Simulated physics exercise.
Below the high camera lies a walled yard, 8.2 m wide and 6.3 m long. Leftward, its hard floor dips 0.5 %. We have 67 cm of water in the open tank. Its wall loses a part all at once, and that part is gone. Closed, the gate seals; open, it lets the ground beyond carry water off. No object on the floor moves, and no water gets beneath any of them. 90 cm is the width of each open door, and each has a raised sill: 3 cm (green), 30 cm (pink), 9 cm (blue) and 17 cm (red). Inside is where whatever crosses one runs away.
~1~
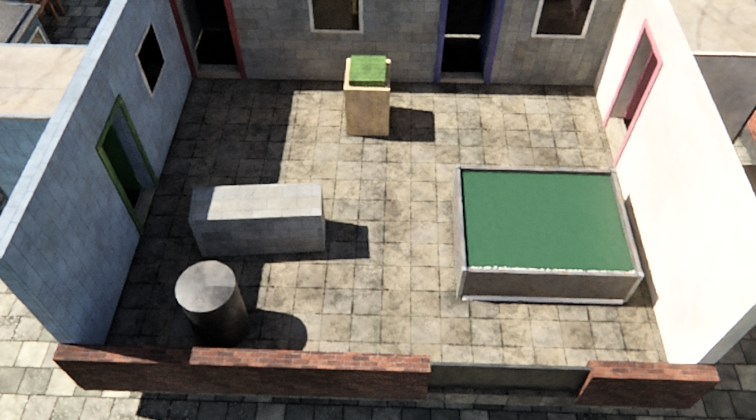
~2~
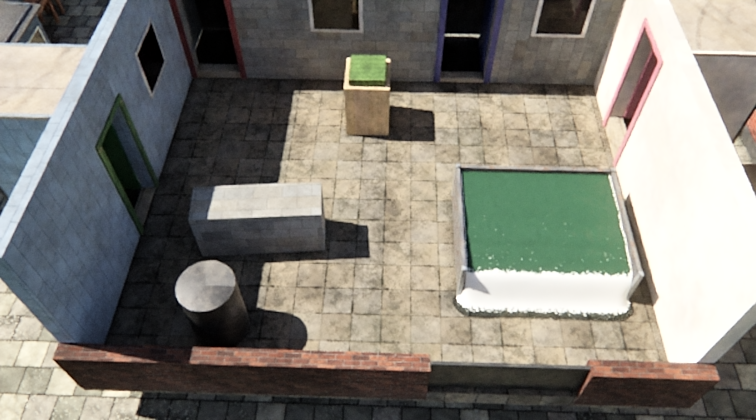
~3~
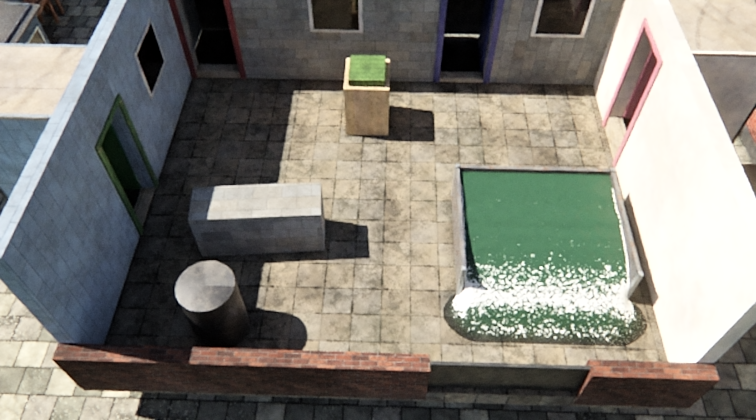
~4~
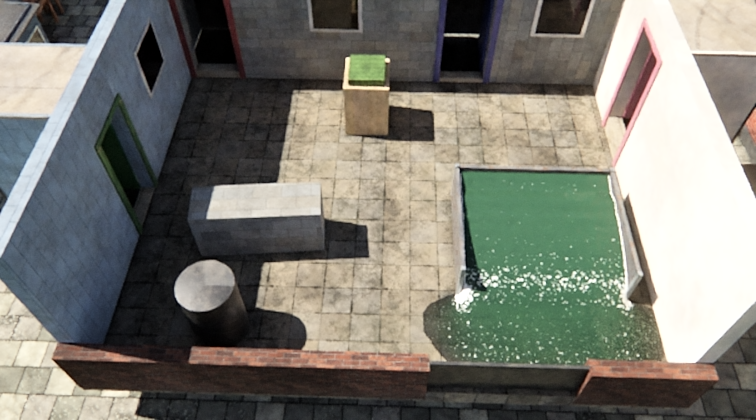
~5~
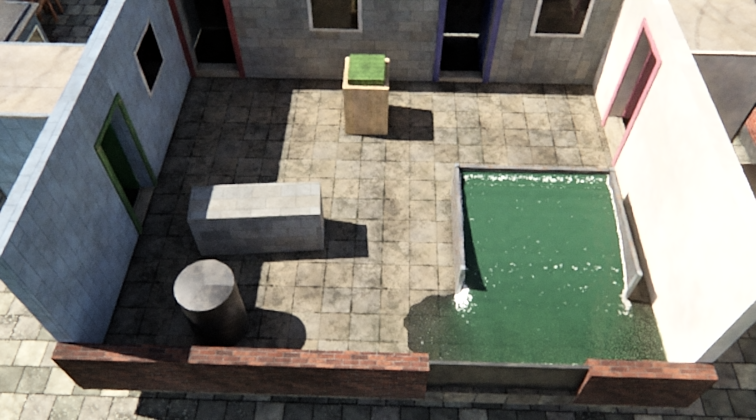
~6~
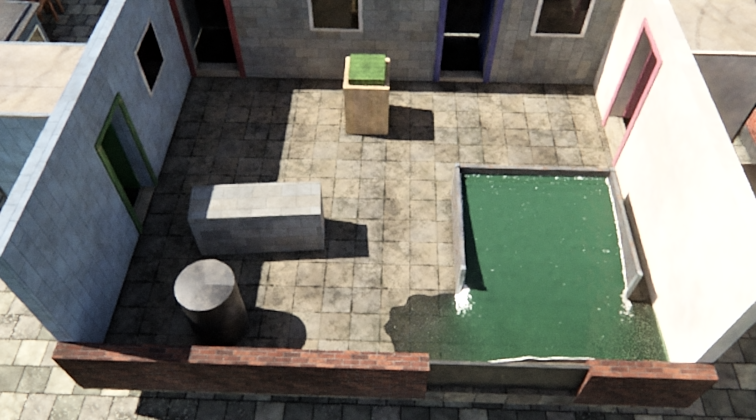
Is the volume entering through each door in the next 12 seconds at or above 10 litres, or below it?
Outcome: The green door is going to top the limit; the pink door is going to fall short of the limit; the blue door is going to fall short of the limit; the red door is going to fall short of the limit.
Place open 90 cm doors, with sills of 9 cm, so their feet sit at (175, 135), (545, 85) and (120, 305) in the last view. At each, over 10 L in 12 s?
Well, the first is on the low side, the second is on the high side, and the third is on the high side.
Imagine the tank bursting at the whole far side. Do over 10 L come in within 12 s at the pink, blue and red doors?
So pink stays lower, blue tops it, red stays lower.
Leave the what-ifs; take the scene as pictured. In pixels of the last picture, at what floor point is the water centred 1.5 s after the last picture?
(521, 305).
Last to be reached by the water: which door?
It's the red door.
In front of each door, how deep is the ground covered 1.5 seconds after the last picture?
Green 0 cm, pink 0 cm, blue 0 cm, red 0 cm.
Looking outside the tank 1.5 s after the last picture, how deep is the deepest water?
Around 48 centimetres.
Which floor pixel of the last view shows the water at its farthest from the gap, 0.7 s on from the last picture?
About pixel (296, 371).
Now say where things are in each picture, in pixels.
The first picture shows still water, 67 cm deep, in the open tank at (542, 220).
In the second picture, water pours out at (545, 287) and has run 1.3 m, to (629, 304); typically 9 cm deep outside, 67 cm at the open tank's back.
In the third picture, the front is at (638, 328), 1.5 m from the gap at (544, 289); 1.8 m2 of floor is under water; 67 cm left at the back of the open tank.
In the fourth picture, the front is at (661, 340), 1.8 m from the gap at (543, 290); 3.8 m2 of floor is under water; 66 cm left at the back of the open tank.
In the fifth picture, the front is at a hidden place, 2.2 m from the gap at (542, 290); 4.5 m2 of floor is under water; 58 cm left at the back of the open tank.
In the sixth picture, the front is at a hidden place, 2.5 m from the gap at (543, 290); 4.8 m2 of floor is under water; 56 cm left at the back of the open tank.
Then, 0.7 s after the last picture water covers 15 % of the floor and is deepest (58 cm) near (664, 382); green door not reached, pink door not reached, blue door not reached, red door not reached.
Then, 1.5 s after the last picture water covers 25 % of the floor and is deepest (48 cm) near (664, 382); green door not reached, pink door not reached, blue door not reached, red door not reached.
Then, 2.8 s after the last picture water covers 45 % of the floor and is deepest (30 cm) near (587, 85); green door 4 cm at the sill, 0 L in, pink door 9 cm at the sill, 0 L in, blue door not reached, red door not reached.
Then, 6.3 s after the last picture water covers 80 % of the floor and is deepest (23 cm) near (638, 382); green door 7 cm at the sill, 25 L in, pink door 2 cm at the sill, 0 L in, blue door 4 cm at the sill, 0 L in, red door 8 cm at the sill, 0 L in.
Then, 11.3 s after the last picture water covers 95 % of the floor and is deepest (13 cm) near (97, 365); green door 6 cm at the sill, 69 L in, pink door 2 cm at the sill, 0 L in, blue door 3 cm at the sill, 0 L in, red door 9 cm at the sill, 0 L in.
